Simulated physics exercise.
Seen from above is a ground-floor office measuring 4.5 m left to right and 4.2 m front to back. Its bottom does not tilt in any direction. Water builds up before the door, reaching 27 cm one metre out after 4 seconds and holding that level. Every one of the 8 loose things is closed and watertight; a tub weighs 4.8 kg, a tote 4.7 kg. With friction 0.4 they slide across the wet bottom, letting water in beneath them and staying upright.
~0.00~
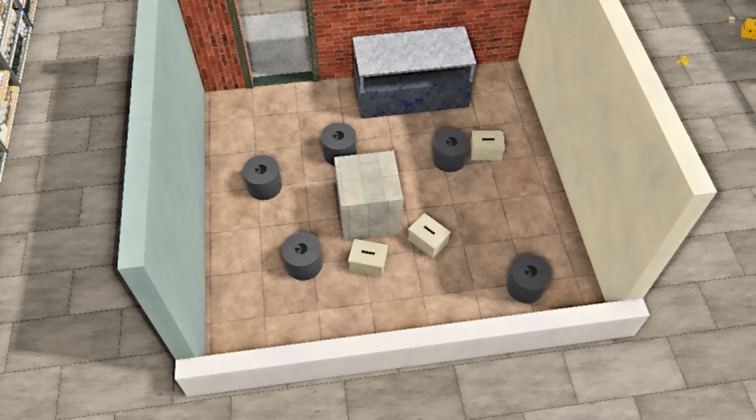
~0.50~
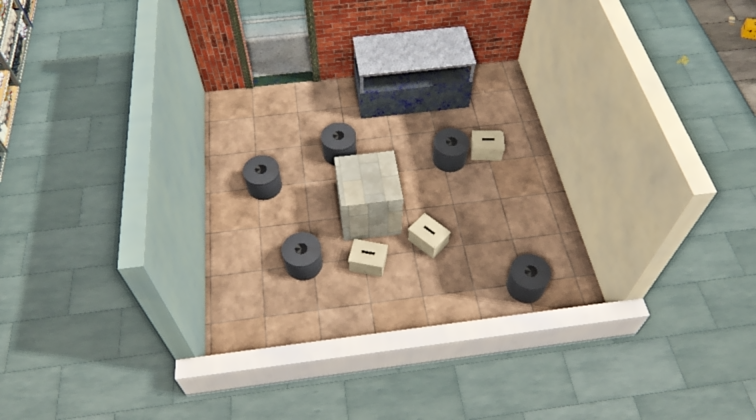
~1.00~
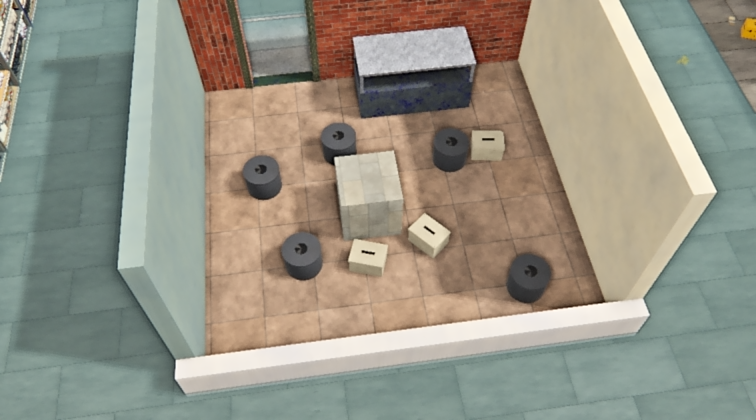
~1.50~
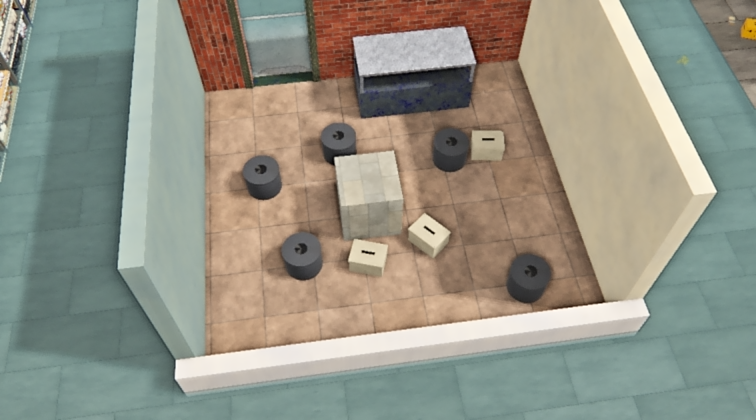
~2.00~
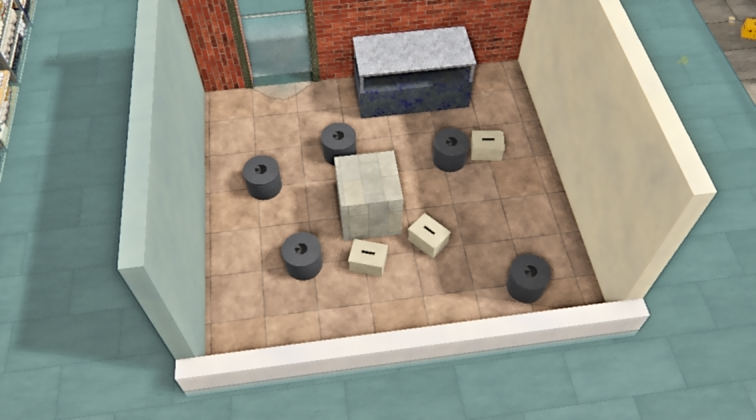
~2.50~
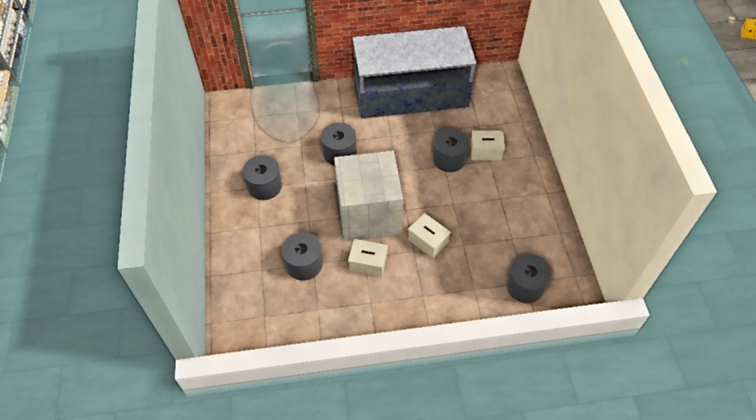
Water covering the grey paving around a small brick-backed room, then spreading in through the doorway past unmoved dark tubs and pale boxes.
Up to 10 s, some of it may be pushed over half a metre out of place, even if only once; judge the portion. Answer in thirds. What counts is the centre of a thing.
One to two thirds.
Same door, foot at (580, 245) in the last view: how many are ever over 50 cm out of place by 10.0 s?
The answer then is 7.
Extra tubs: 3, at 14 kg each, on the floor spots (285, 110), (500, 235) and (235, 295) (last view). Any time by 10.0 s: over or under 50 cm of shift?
Beyond the limit; within the limit; beyond the limit.
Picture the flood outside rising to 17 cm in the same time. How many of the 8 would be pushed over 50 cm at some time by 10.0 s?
Under that setup the answer is 3.
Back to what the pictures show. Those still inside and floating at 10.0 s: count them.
The number is 6.
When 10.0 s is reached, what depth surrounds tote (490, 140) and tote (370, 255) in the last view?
Close to 3 and 4 centimetres.
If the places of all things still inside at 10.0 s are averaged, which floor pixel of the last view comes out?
The centre sits near (453, 215).
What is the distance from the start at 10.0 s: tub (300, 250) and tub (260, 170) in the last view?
One is off by 300 cm, the other by 140 cm, in the order asked.
After 3.5 s 0 of 8 are over 50 cm from their spots; 0 afloat.
After 4.5 s 2 of 8 are over 50 cm from their spots; 1 afloat.
After 7.0 s 3 of 8 are over 50 cm from their spots; 2 afloat.
After 10.0 s 3 of 8 are over 50 cm from their spots, and 4 have been at some point; 6 afloat.
